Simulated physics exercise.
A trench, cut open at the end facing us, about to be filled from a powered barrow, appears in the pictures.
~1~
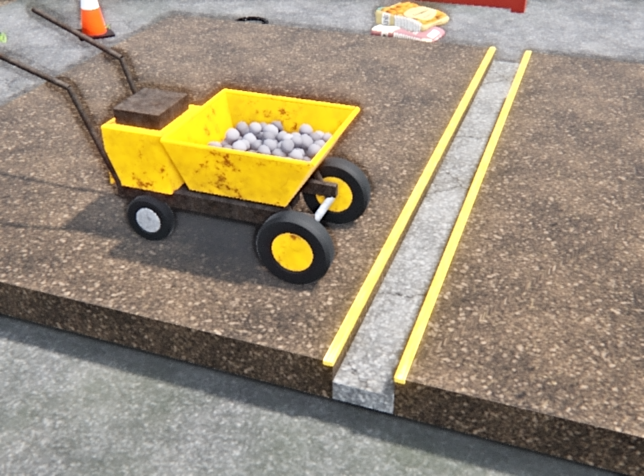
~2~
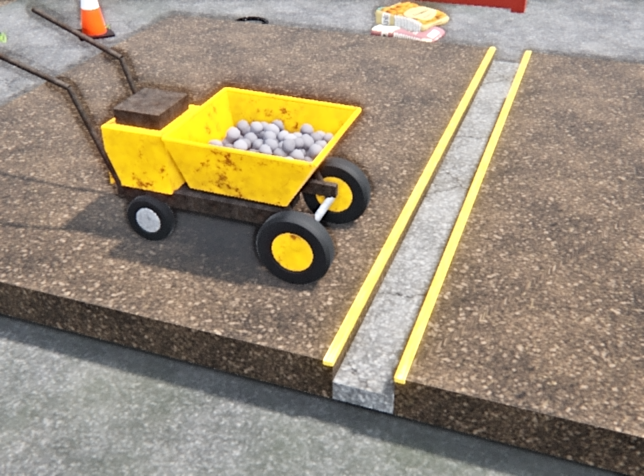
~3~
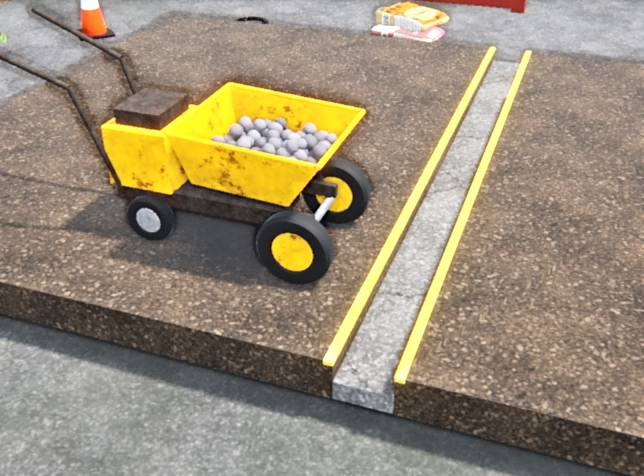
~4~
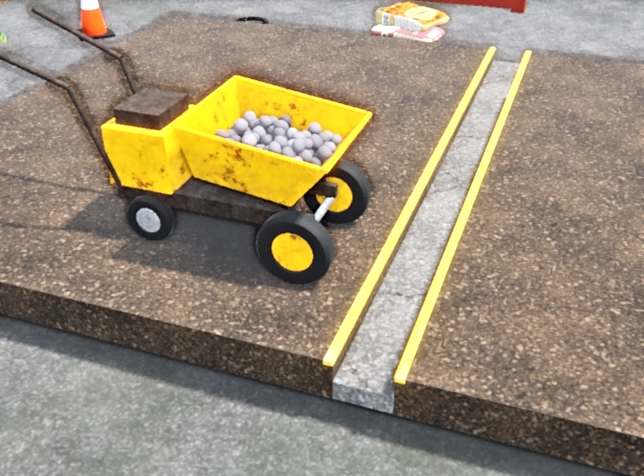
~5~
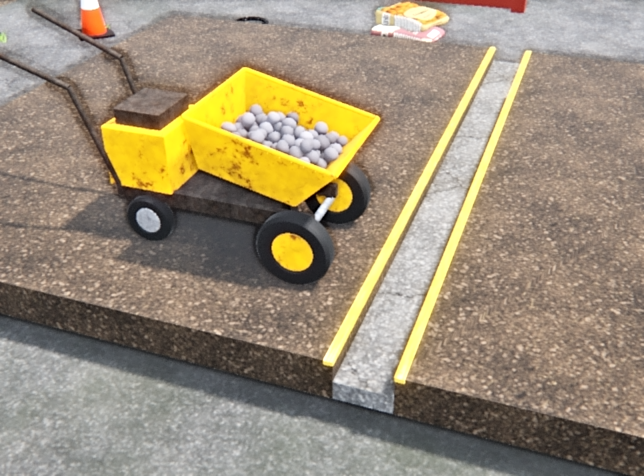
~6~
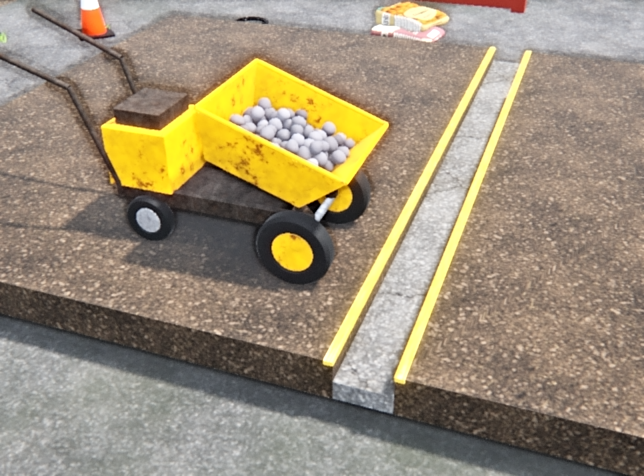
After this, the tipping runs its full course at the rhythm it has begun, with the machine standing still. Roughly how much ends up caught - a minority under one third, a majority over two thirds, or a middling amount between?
The trench receives a third up to two thirds of the load.
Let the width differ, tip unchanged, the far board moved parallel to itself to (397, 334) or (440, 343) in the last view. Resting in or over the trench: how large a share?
30 %, then 80 %.
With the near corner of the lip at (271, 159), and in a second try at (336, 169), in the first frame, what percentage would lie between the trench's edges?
The shares come out close to 90 and 20 per cent, in that order.
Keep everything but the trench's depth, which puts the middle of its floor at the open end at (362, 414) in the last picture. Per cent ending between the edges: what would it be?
50 %, roughly.
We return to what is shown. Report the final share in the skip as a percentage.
It is some 0 percent.
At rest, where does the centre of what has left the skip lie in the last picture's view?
I'd place the middle at about (433, 269).
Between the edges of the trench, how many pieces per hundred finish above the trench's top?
Roughly 15 %.
Just after the last frame, skip tipped steeply; every one in the skip.
A moment on, skip tipped right over; almost all in the skip; just a few in or heaped over the trench; just a few falling.
Further on, skip tipped right over; roughly a quarter in the skip; roughly a third in or heaped over the trench; roughly half beyond it.
When it is over, skip tipped right over; roughly half in or heaped over the trench; roughly half beyond it.
